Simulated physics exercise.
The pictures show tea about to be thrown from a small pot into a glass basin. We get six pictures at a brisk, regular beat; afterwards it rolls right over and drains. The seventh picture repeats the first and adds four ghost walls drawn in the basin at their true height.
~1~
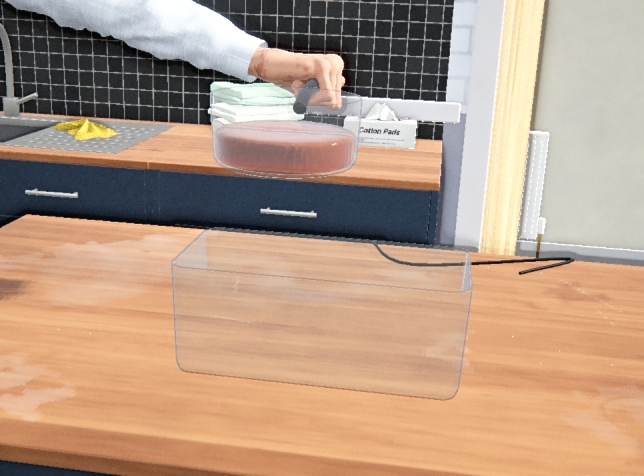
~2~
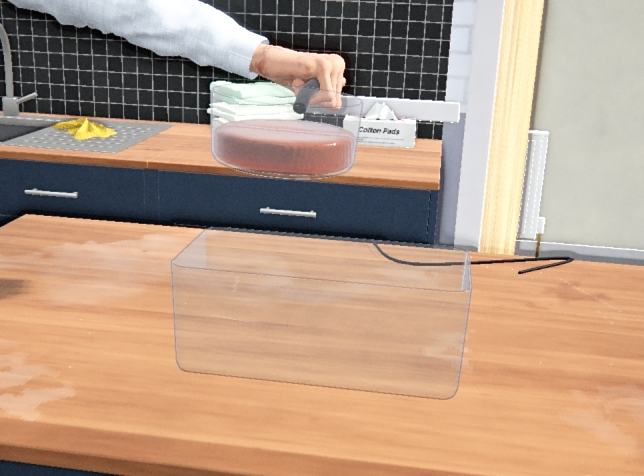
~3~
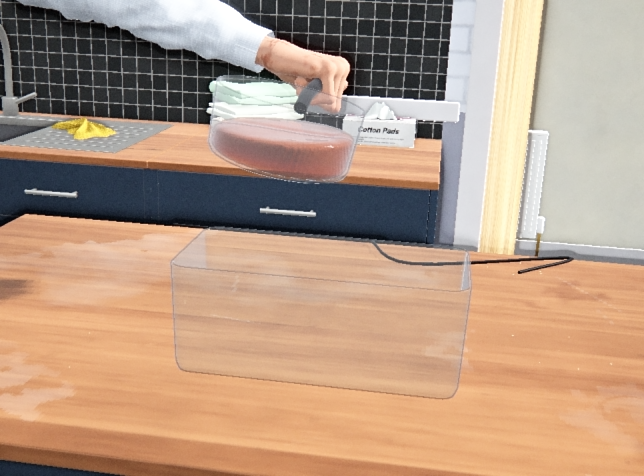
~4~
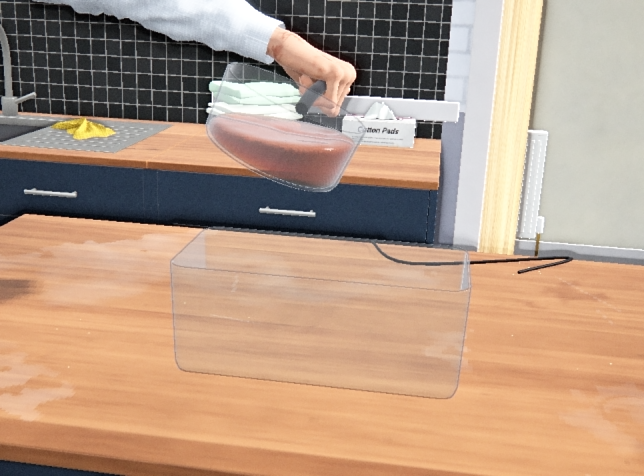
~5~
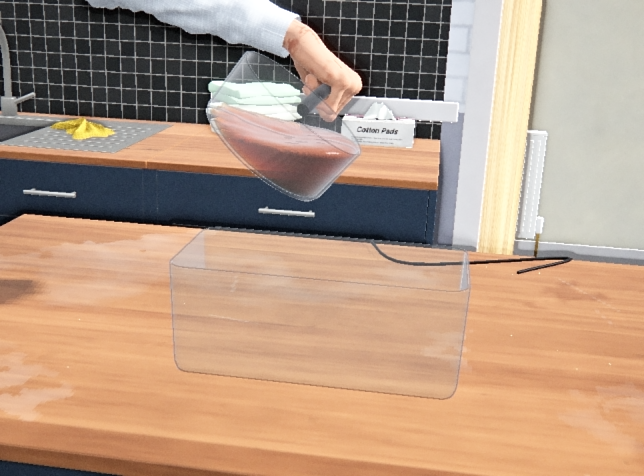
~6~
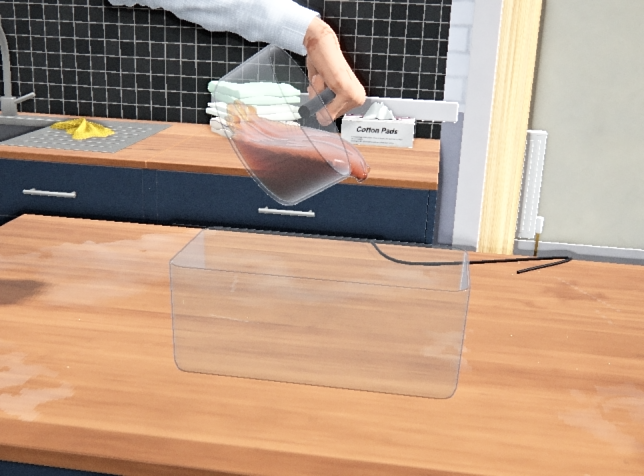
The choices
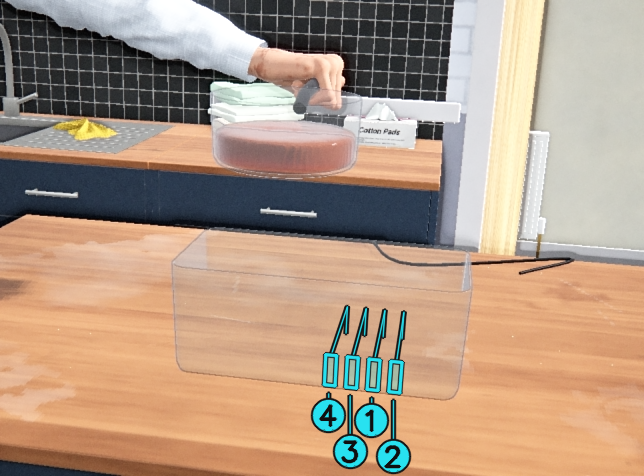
A hand tilts a clear pot of reddish-brown tea rightward until liquid reaches over its lip.
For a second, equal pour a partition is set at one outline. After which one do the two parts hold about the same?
3 beats the others.
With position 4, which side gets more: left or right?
More ends on the right.
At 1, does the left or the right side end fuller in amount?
The left side.
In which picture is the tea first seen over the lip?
In picture 6.
On the marked copy, 1 at (371, 398); 2 at (393, 400); 3 at (350, 395); 4 at (328, 393).
If 1 is chosen, about 64 % ends left of the wall and 33 % right of it; 3 % is lost outside.
If 2 is chosen, about 81 % ends left of the wall and 15 % right of it; 4 % is lost outside.
If 3 is chosen, about 50 % ends left of the wall and 47 % right of it; 3 % is lost outside.
If 4 is chosen, about 31 % ends left of the wall and 66 % right of it.
